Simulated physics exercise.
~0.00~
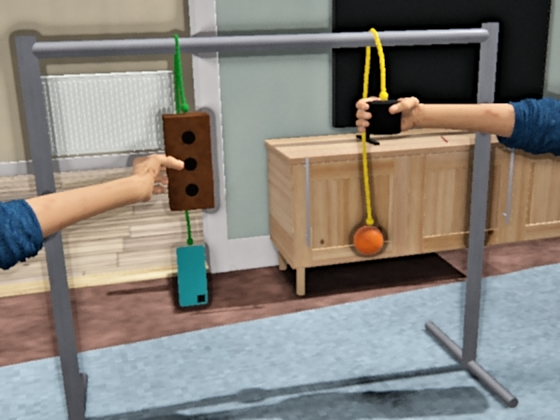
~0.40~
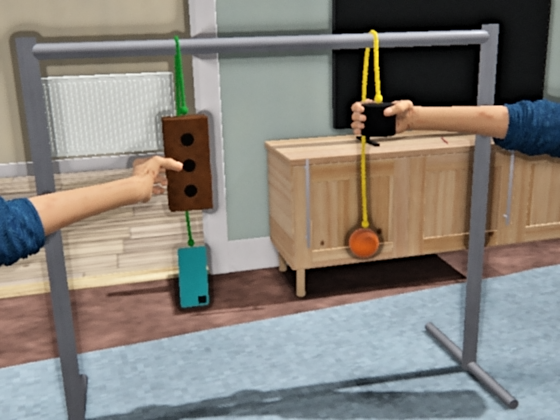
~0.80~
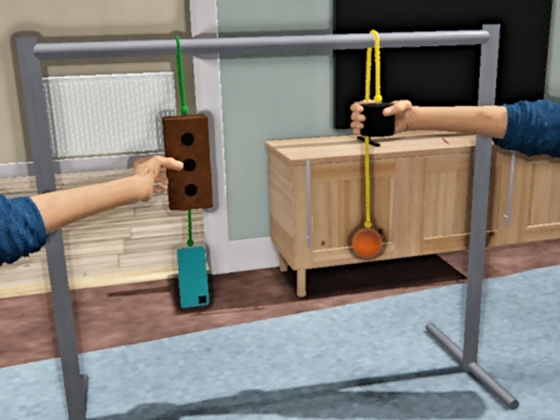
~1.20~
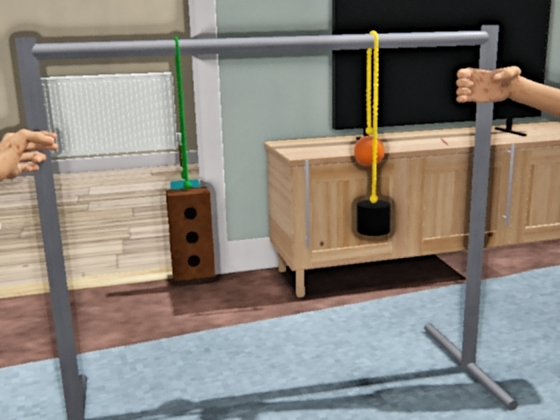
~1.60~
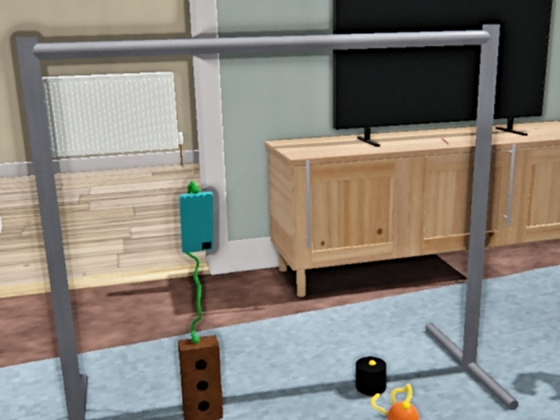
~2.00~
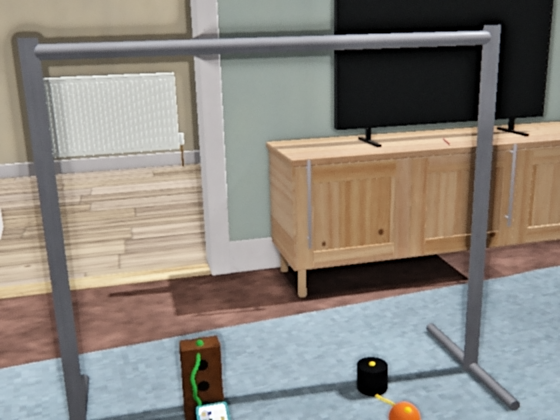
Two hands held a brown brick and a black cylinder, roped over a metal bar to a teal phone and an orange ball, then let go; the brick and cylinder dropped, the phone and ball rose, and everything ended up on the floor.
